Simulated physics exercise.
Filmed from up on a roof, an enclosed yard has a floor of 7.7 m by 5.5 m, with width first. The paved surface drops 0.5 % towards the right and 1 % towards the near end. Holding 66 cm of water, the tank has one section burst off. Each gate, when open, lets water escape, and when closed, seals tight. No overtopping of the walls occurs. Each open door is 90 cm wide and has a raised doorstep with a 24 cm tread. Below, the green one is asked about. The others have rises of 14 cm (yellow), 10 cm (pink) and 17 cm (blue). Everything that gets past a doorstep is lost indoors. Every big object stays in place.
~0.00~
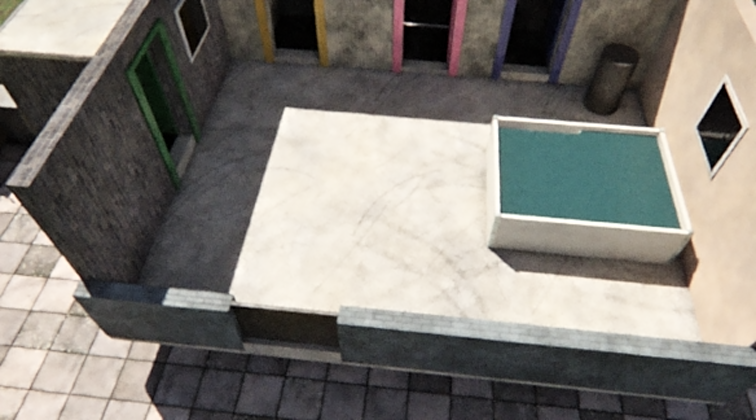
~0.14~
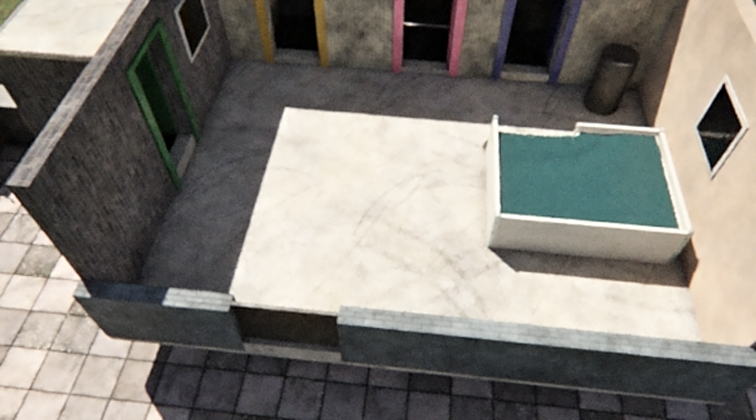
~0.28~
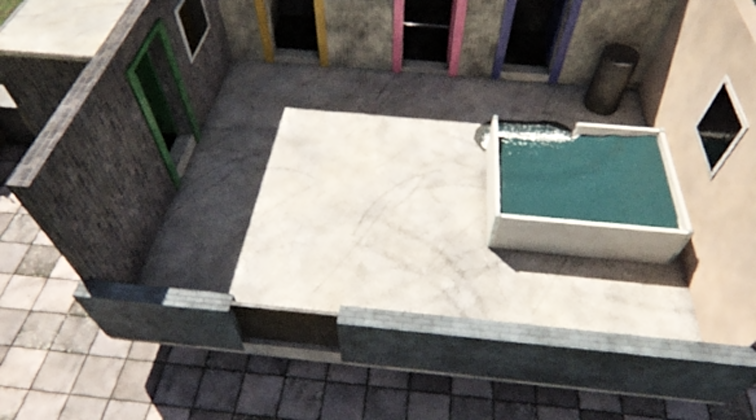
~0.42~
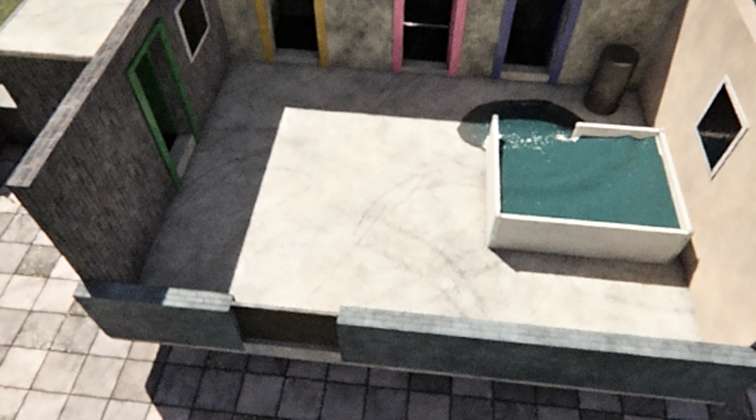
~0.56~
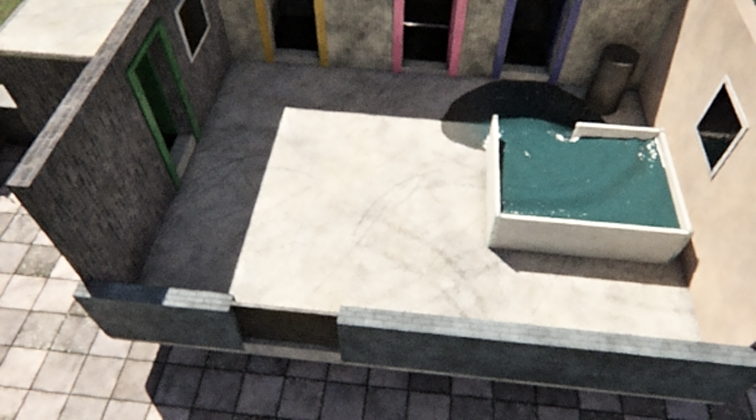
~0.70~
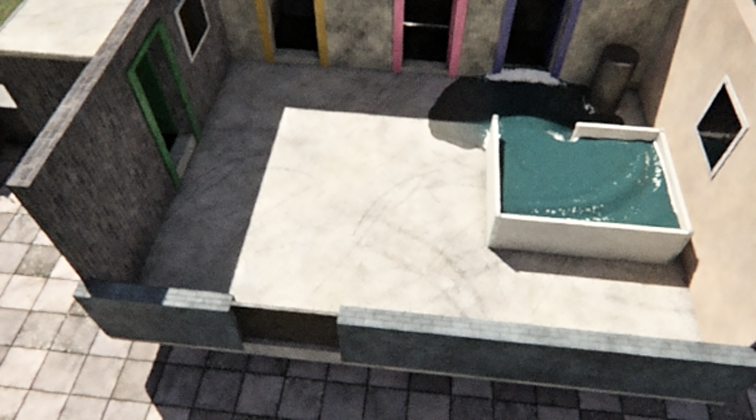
In the video, a section at the back of a white-walled tank of green water opens in an enclosed yard, and water pours out, spreading in a dark patch across the floor toward the purple door while the tank's surface ripples.
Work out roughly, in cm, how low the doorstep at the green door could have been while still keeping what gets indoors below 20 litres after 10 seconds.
No lower than about 6 cm.
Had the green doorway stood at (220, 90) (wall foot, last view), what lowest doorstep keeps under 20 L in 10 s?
Something near 13.0 cm.
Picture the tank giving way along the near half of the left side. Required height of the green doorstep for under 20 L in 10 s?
A minimum of about 13.0 cm.
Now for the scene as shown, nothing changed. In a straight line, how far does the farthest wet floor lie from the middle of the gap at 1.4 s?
Near 3.0 metres, give or take.
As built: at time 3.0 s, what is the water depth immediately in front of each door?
At the green door the depth is 0 cm, at yellow 6 cm, at pink 15 cm and at blue 29 cm.
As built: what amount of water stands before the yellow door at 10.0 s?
The depth there is around 6.0 cm.
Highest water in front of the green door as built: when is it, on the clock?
The level tops out near 7.0 seconds.
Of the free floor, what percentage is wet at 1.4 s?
Wet share: Near 15 %.
After 1.4 s water covers 15 % of the floor, deepest (38 cm) near (495, 81); it has not reached the green door.
After 3.0 s water covers 35 % of the floor, deepest (30 cm) near (584, 94); it has not reached the green door.
After 10.0 s water covers 90 % of the floor, deepest (13 cm) near (125, 312); 7 cm at the green door, 0 litres in over its 23 cm doorstep.
At the green door as built, the water arrived by 3.6 s and peaked near 10 cm at 6.8 s.
Run again over the same 10 s with other heights there, 35 litres in over 4.5 cm, 13 litres over 6.5 cm. The limit of 20 litres is kept from about 6 cm up.
